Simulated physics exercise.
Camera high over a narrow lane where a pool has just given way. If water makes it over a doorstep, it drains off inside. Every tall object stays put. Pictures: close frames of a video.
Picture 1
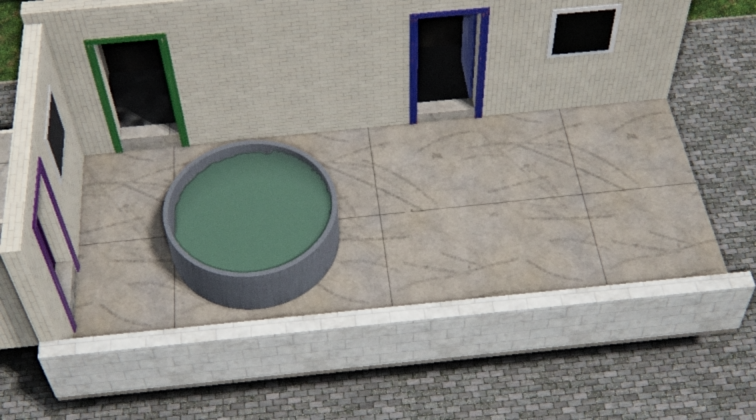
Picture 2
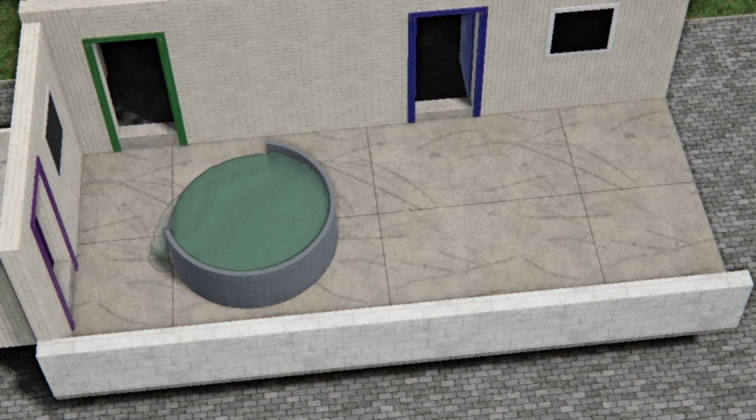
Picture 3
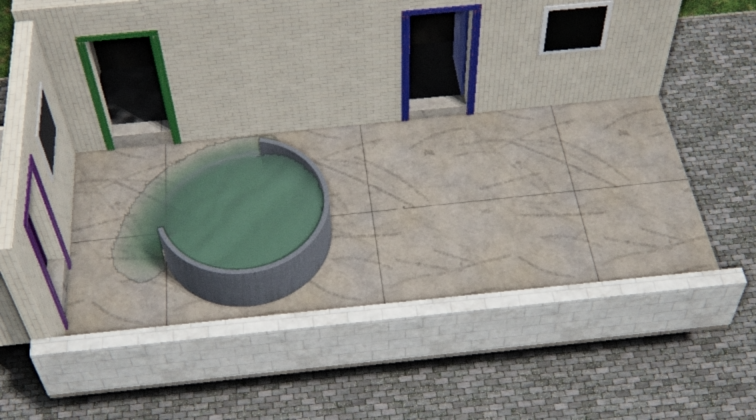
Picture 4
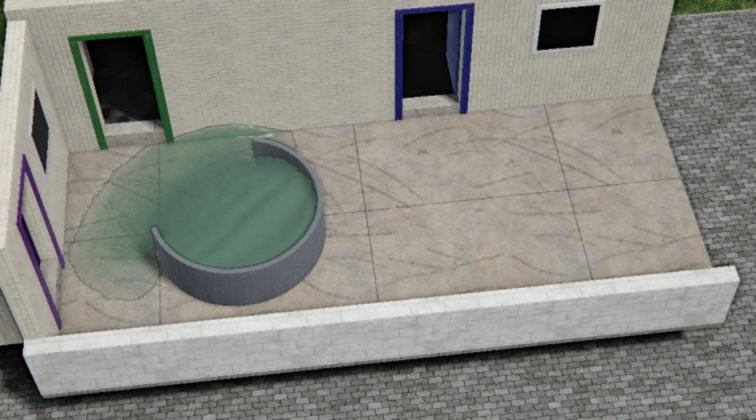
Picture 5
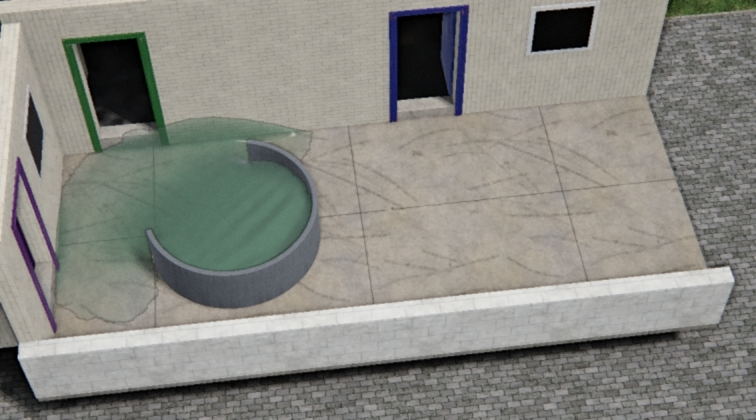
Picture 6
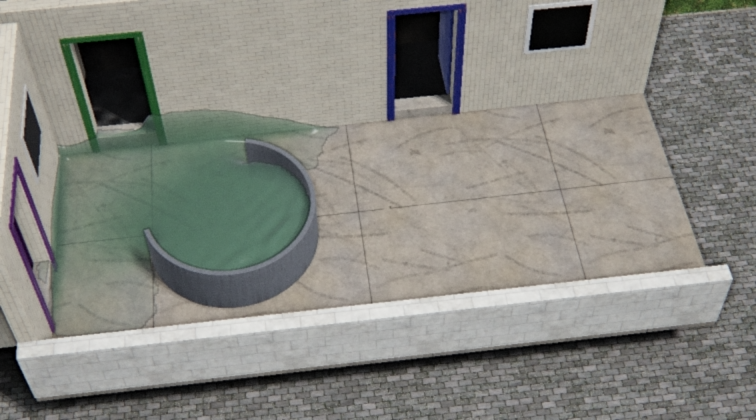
Walled courtyard beside a paved lane, the round pool's far side opening and green water spreading across tiles to the doorway walls.
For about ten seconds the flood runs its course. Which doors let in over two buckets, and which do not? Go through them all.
Result: The purple door respects the limit; the blue door respects the limit; the green door breaks the limit.
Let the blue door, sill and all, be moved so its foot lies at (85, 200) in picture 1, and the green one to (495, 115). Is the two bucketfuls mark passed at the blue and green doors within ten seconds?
Checking each in order, the blue door spills past the mark, and the green door never reaches the limit.
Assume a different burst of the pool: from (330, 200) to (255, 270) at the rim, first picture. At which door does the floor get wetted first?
It's the one in purple that is reached before the others.
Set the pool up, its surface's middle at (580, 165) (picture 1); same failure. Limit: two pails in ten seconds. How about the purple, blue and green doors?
Result per door: Purple does not reach it; blue gets past it; green does not reach it.
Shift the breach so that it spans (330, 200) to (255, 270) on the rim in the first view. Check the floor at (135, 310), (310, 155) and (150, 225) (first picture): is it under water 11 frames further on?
Going through them, the first would be submerged, the next still bare and the last still bare.
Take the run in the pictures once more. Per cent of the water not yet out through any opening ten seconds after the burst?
I'd put it near 76 %.
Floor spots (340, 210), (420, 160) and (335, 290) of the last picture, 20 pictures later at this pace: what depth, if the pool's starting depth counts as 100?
Roughly 2 per cent, 4 per cent and 4 per cent.
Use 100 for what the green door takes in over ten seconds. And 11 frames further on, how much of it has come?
Something like 65 in a hundred.
A moment on, water covers 25 % of the floor; the purple door wet at the sill, nothing in, the blue door wet at the sill, nothing in, the green door under two buckets in.
Next, water covers 45 % of the floor; the purple door wet at the sill, nothing in, the blue door wet at the sill, nothing in, the green door over two buckets in.
Then, water covers 70 % of the floor; the purple door wet at the sill, nothing in, the blue door wet at the sill, nothing in, the green door far over two buckets in.
Later, water covers 100 % of the floor; the purple door under two buckets in, the blue door wet at the sill, nothing in, the green door far over two buckets in.
In the end, water covers 100 % of the floor; the purple door under two buckets in, the blue door wet at the sill, nothing in, the green door far over two buckets in.
